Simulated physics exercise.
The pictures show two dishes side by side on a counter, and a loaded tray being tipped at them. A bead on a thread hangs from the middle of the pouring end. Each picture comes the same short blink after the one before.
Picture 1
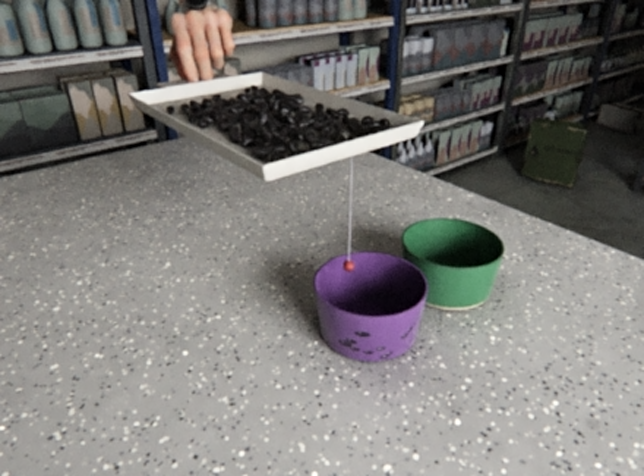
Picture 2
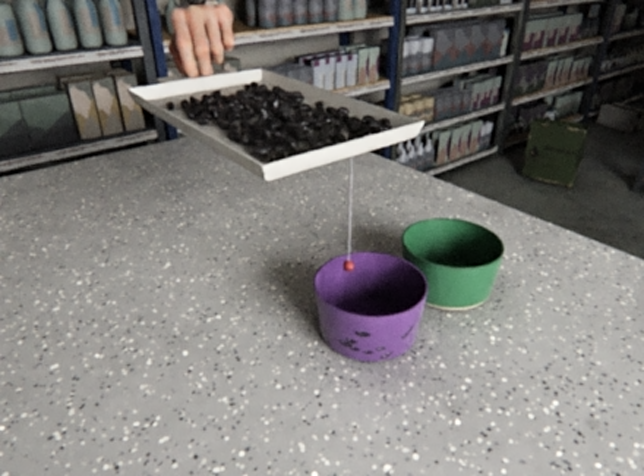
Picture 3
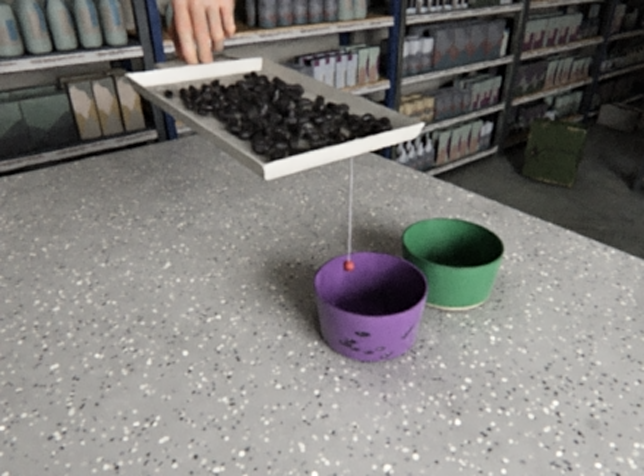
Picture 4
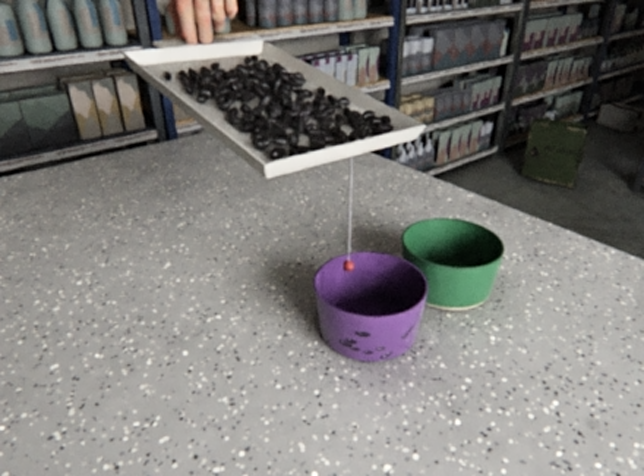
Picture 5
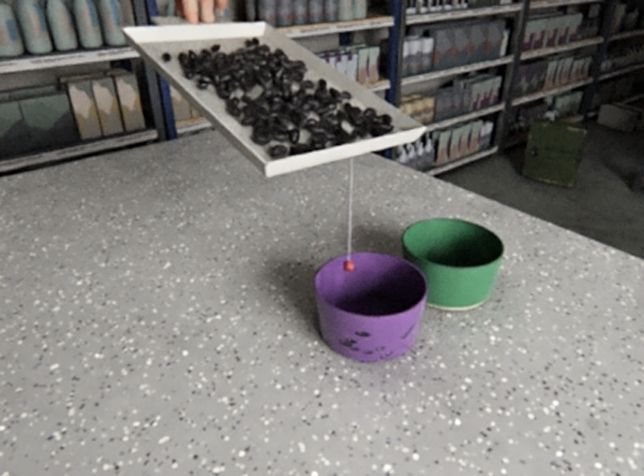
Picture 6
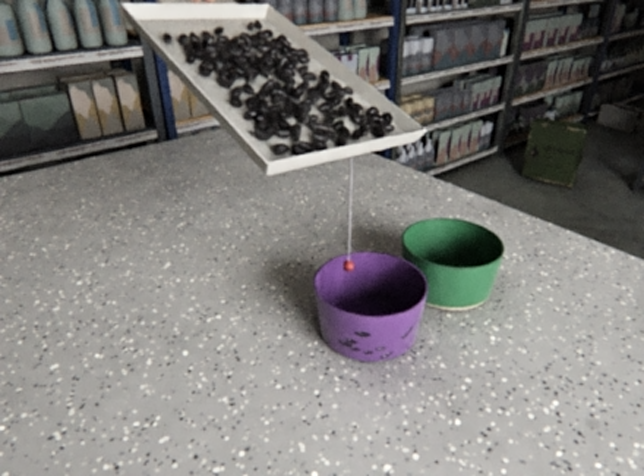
A hand raised the back of a white tray of black beans, tilting it steadily more toward the front and slightly to the right, while the purple and green bowls below stayed still.
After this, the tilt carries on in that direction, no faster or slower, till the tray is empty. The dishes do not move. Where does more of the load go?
It favours the left-hand dish.
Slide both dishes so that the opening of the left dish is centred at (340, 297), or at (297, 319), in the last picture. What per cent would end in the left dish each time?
The first gives 20 %, the second 10 %.
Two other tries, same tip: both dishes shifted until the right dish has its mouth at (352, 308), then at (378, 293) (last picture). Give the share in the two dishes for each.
The first gives 40 %, the second 50 %.
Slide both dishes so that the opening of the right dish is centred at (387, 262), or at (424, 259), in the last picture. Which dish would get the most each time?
At the first place the right dish, at the second the right one.
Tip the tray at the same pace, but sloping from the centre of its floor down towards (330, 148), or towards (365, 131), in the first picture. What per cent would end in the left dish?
Roughly 40 per cent, and 30 per cent.
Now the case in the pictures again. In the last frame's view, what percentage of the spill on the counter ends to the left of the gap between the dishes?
Roughly 20 in a hundred.
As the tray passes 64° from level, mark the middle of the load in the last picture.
Around (361, 109).
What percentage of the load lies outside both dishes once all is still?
Close to 40 per cent.
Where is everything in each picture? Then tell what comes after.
Corners of the pouring end at (265, 163) and (417, 121), level; middle of the load at (270, 121), black beans; left dish at (410, 329); right dish at (490, 281); bead on its thread at (349, 266), in the first picture.
Corners of the pouring end at (265, 163) and (417, 121), level; middle of the load at (270, 119), in the second picture.
Corners of the pouring end at (266, 162) and (418, 122), tipped barely, lowest at the right corner; middle of the load at (270, 112), in the third picture.
Corners of the pouring end at (267, 161) and (418, 124), tipped a little, lowest at the right corner; middle of the load at (271, 103), in the fourth picture.
Corners of the pouring end at (269, 160) and (419, 126), tipped a little, lowest at the right corner; middle of the load at (273, 94), in the fifth picture.
Corners of the pouring end at (270, 159) and (420, 128), tipped clearly, lowest at the right corner; middle of the load at (275, 85); left dish at (410, 329); right dish at (490, 281), in the sixth picture.
Soon, tray tipped steeply; nearly all on the tray; a stray few in the air.
A while on, tray tipped past a quarter turn; a small part on the tray; about a quarter in the left dish; a small part in the right dish; about a third outside both; about a quarter in the air.
Towards the end, tray tipped past a quarter turn; about half in the left dish; a small part in the right dish; about a third outside both.
Finally, tray tipped past a quarter turn; about half in the left dish; a small part in the right dish; about a third outside both.
